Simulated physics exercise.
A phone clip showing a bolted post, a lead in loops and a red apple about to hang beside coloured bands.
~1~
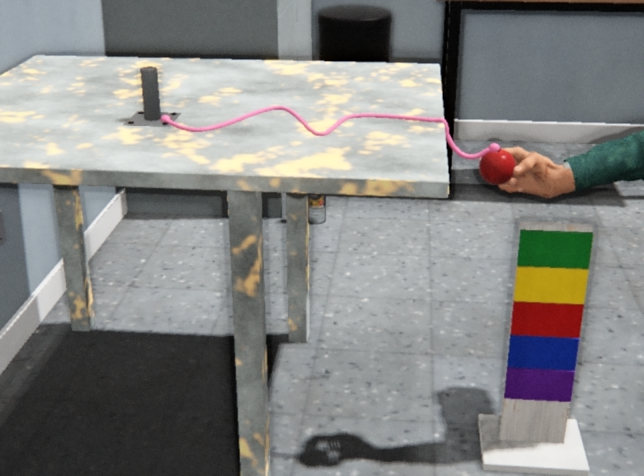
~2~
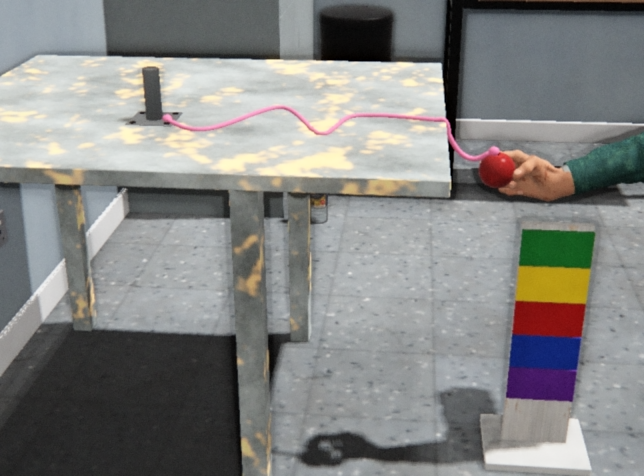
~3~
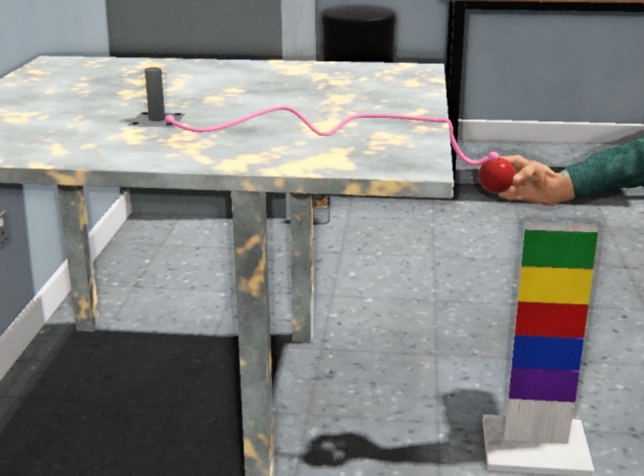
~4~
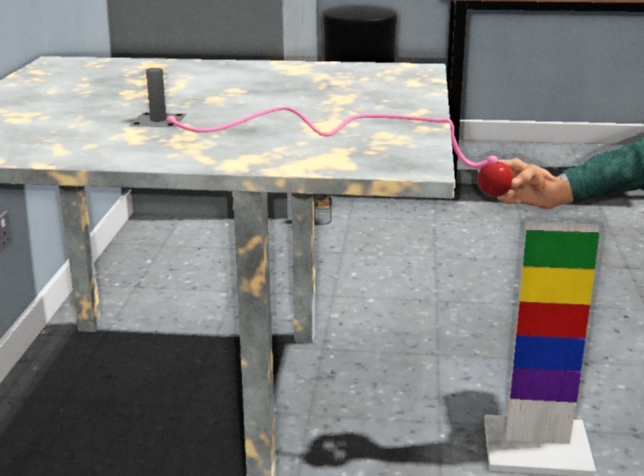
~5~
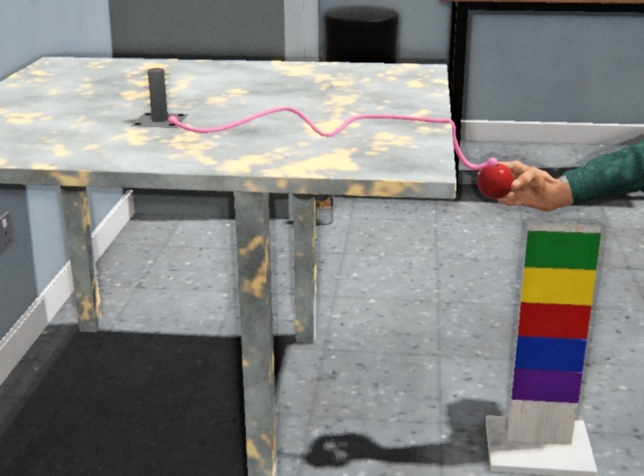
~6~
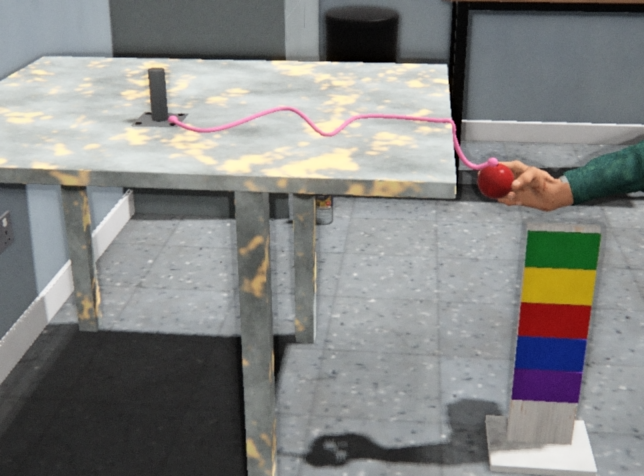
A hand in a green sleeve held a red ball just off the table's right edge, tied by a wavy pink cord to a short post, beside a color-banded board, and hardly anything moved.
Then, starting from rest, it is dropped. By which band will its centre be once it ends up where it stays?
By the blue band.
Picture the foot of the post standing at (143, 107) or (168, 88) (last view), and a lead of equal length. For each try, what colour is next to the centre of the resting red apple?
The first case gives red, the second gives red.
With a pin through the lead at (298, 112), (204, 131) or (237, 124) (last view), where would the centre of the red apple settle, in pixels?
About (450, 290), (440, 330) and (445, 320).
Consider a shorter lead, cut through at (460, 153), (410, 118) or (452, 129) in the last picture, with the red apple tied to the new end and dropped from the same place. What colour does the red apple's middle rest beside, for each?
Lab note - try 1: Red; try 2: Green; try 3: Yellow.
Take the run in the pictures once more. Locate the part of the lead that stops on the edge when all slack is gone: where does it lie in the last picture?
It's the piece you see at (334, 133).
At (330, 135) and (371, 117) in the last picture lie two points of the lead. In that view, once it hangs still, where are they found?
Final positions are (444, 123) and (449, 193), in that order.
A little later, apple near (474, 343); level with blue.
Next, apple near (412, 335); level with blue.
Later still, apple near (454, 342); level with blue.
When it is over, apple near (437, 342); level with blue. Its centre hangs level with the blue band.
